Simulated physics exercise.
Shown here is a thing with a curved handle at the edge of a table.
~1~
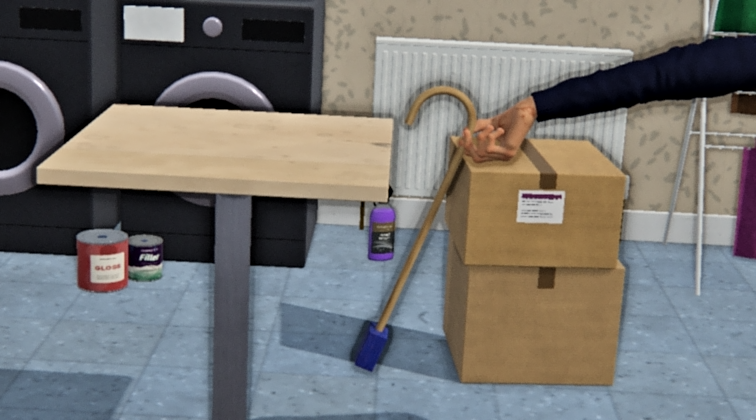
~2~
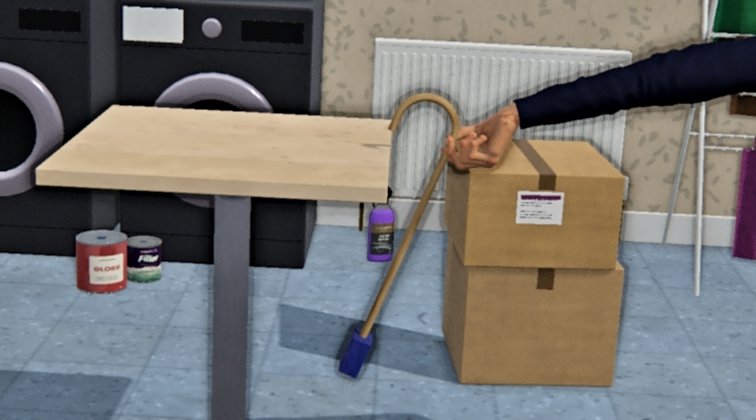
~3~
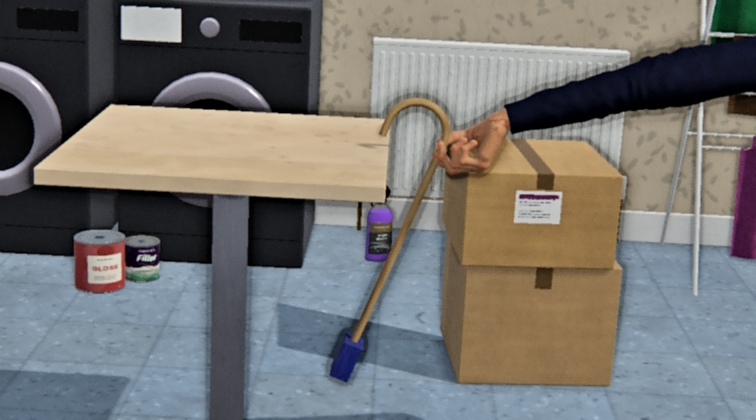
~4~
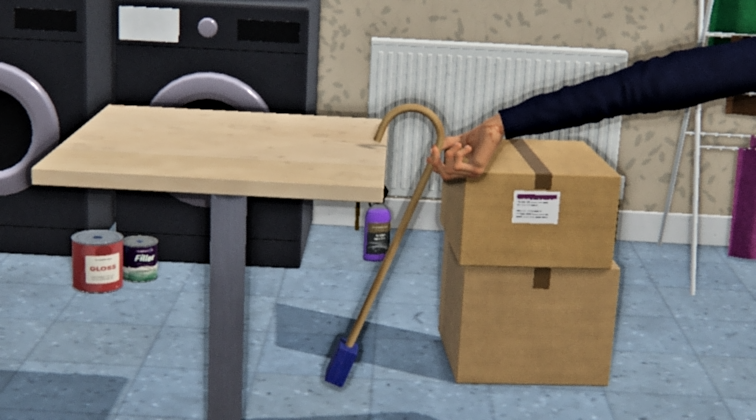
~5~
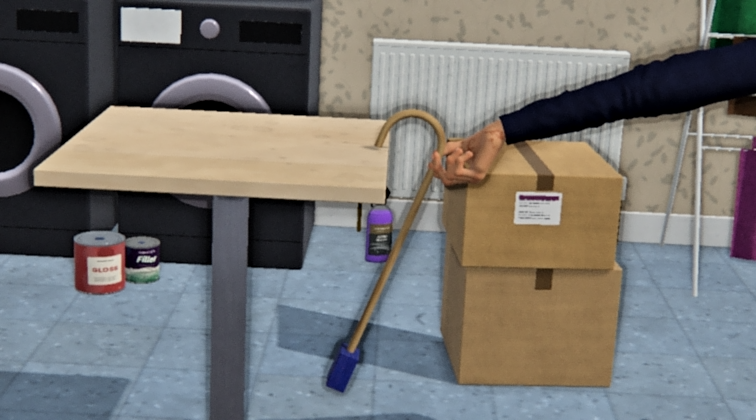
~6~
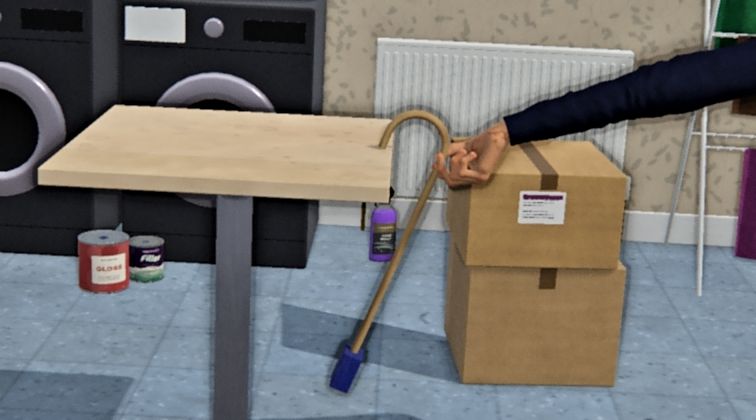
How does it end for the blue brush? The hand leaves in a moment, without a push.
The blue brush ends up hanging.
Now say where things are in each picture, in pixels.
The first frame shows still on the way; blue brush (397, 226); table (235, 148).
The second frame shows still on the way; blue brush (381, 232); table (234, 149).
The third frame shows still on the way; blue brush (373, 237); table (232, 148).
The fourth frame shows still on the way; blue brush (367, 242); table (230, 148).
The fifth frame shows still on the way; blue brush (368, 247); table (232, 150).
The sixth frame shows in place, still held; blue brush (372, 248); table (236, 149).
Then, 0.28 s past the last view, blue brush at rest near (372, 249).
Then, 0.56 s past the last view, blue brush at rest near (374, 249).
Finally, the blue brush hangs from the table, near (373, 249).
